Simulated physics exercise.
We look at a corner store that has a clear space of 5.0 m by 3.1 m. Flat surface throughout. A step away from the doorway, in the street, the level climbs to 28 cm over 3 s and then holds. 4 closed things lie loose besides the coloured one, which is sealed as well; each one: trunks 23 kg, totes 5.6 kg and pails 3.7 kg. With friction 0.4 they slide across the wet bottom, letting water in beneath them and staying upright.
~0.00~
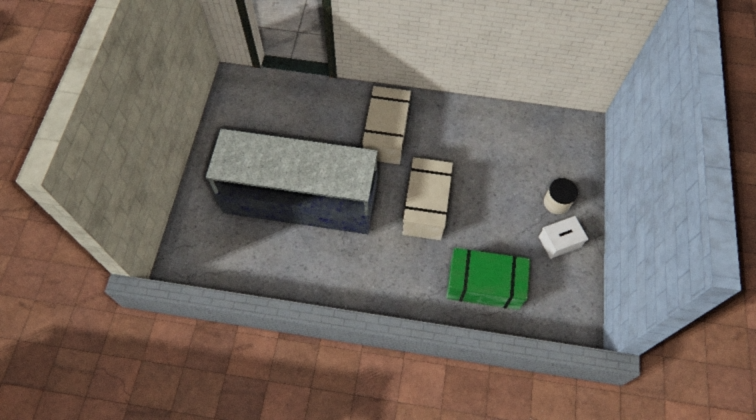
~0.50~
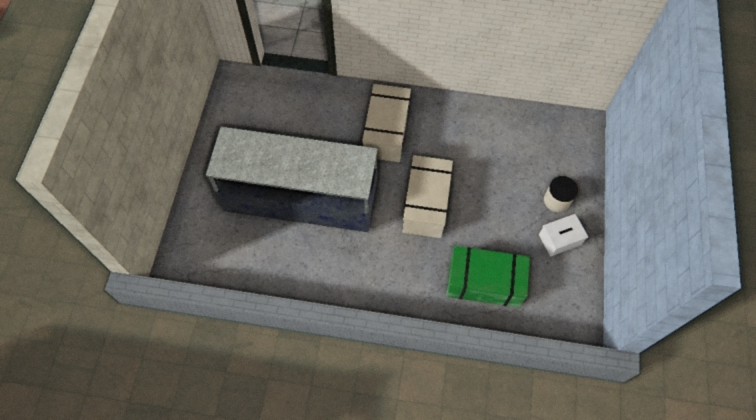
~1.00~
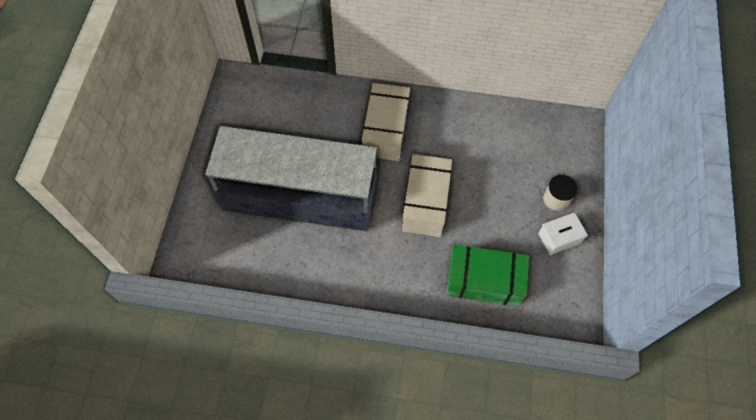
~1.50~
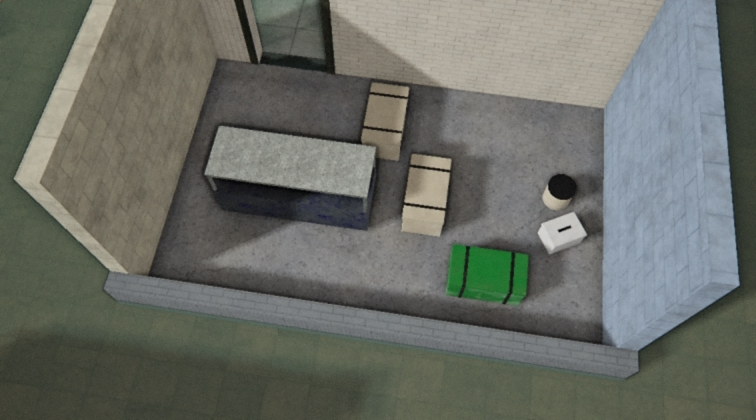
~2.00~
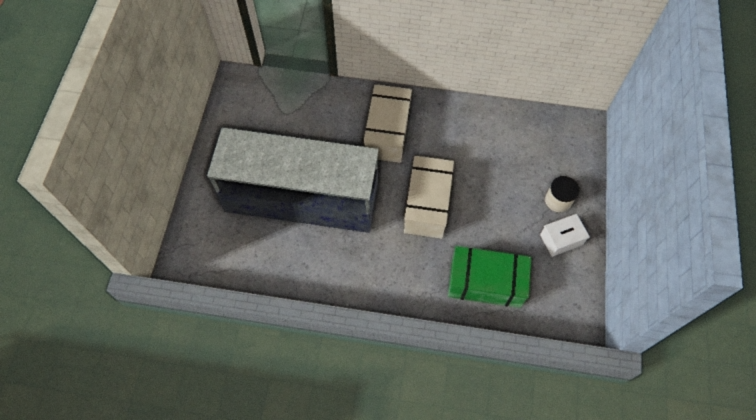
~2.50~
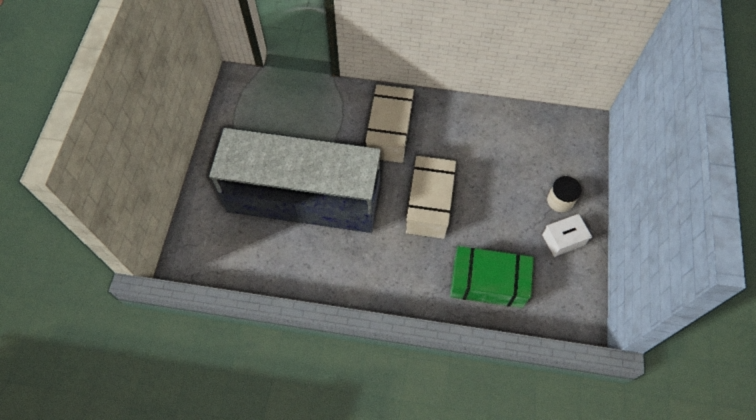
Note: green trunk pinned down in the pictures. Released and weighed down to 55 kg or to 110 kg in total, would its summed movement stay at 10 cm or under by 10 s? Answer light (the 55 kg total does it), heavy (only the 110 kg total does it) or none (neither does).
Light.
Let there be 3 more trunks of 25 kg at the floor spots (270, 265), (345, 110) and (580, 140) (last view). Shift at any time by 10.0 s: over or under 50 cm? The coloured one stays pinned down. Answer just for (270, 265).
Answer: It goes farther than that.
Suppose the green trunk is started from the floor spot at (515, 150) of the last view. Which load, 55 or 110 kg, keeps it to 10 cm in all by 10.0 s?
The answer: Either weight will do.
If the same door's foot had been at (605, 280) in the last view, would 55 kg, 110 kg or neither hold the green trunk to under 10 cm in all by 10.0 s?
Lab note: Upper mass required.
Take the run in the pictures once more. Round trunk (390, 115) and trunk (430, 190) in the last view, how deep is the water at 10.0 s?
I'd put it at 9 cm and 8 cm respectively.
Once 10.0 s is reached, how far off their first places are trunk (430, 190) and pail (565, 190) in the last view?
100 cm, 140 cm.
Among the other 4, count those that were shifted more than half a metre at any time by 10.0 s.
It adds up to 3.
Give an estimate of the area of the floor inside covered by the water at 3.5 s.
I'd estimate close to 3.5 m2.
After 3.5 s the green trunk would be 0 cm from its start with 55 kg and 0 cm from its start with 110 kg; 0 cm of water round it then.
After 4.5 s the green trunk would be 0 cm from its start with 55 kg and 0 cm from its start with 110 kg; 0 cm of water round it then.
After 7.0 s the green trunk would be 0 cm from its start with 55 kg and 0 cm from its start with 110 kg; 3 cm of water round it then.
After 10.0 s the green trunk would be 0 cm from its start with 55 kg and 0 cm from its start with 110 kg; 10 cm of water round it then.
